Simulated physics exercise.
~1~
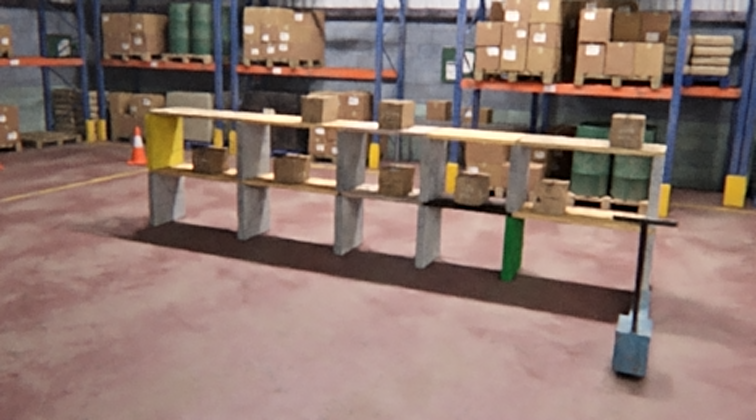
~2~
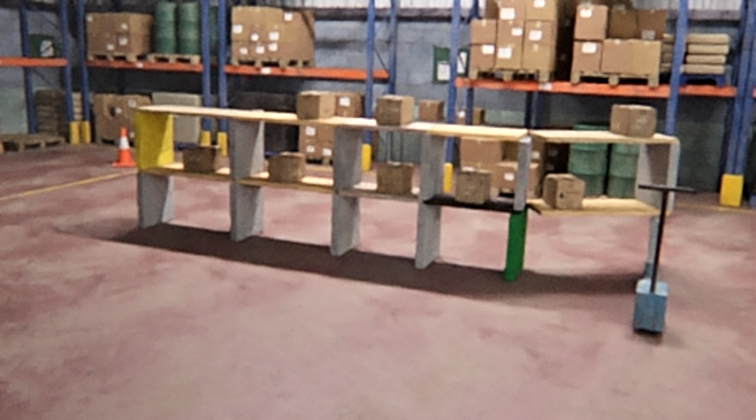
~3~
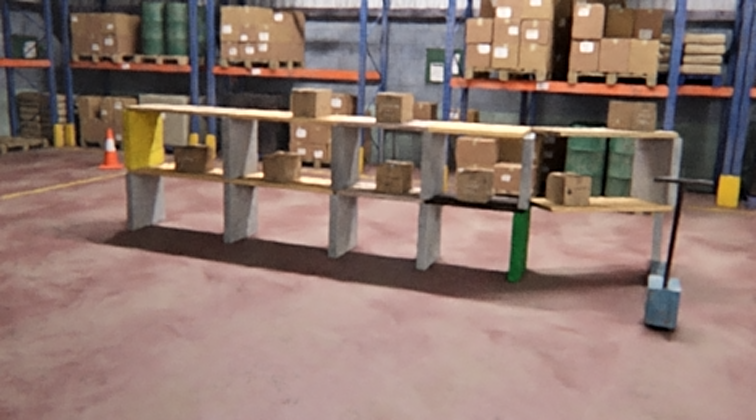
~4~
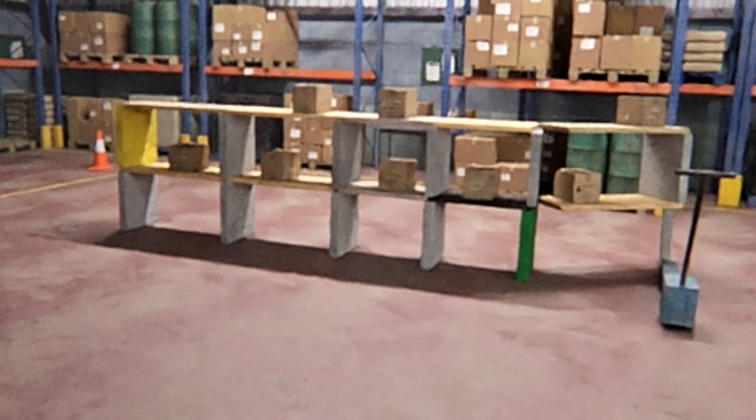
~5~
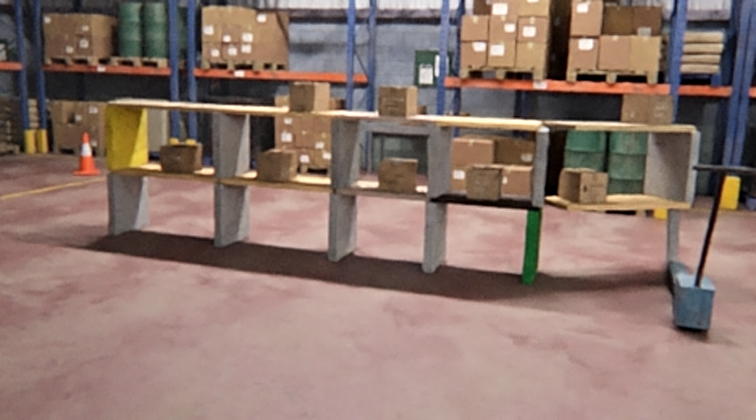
In a warehouse with tall blue and orange racking behind, a camera at about standing height looks across a reddish floor and drifts slightly sideways. A long, low two-tier shelf of pale boards on grey uprights stands in the middle, holding brown cartons, with a yellow upright at the left and a green one toward the right. A blue jack with a dark handle stands at the foot of the right end upright. It moves inward against the foot, and the end upright shifts slightly. The jack then stays there, and the shelf remains standing with its cartons still up.
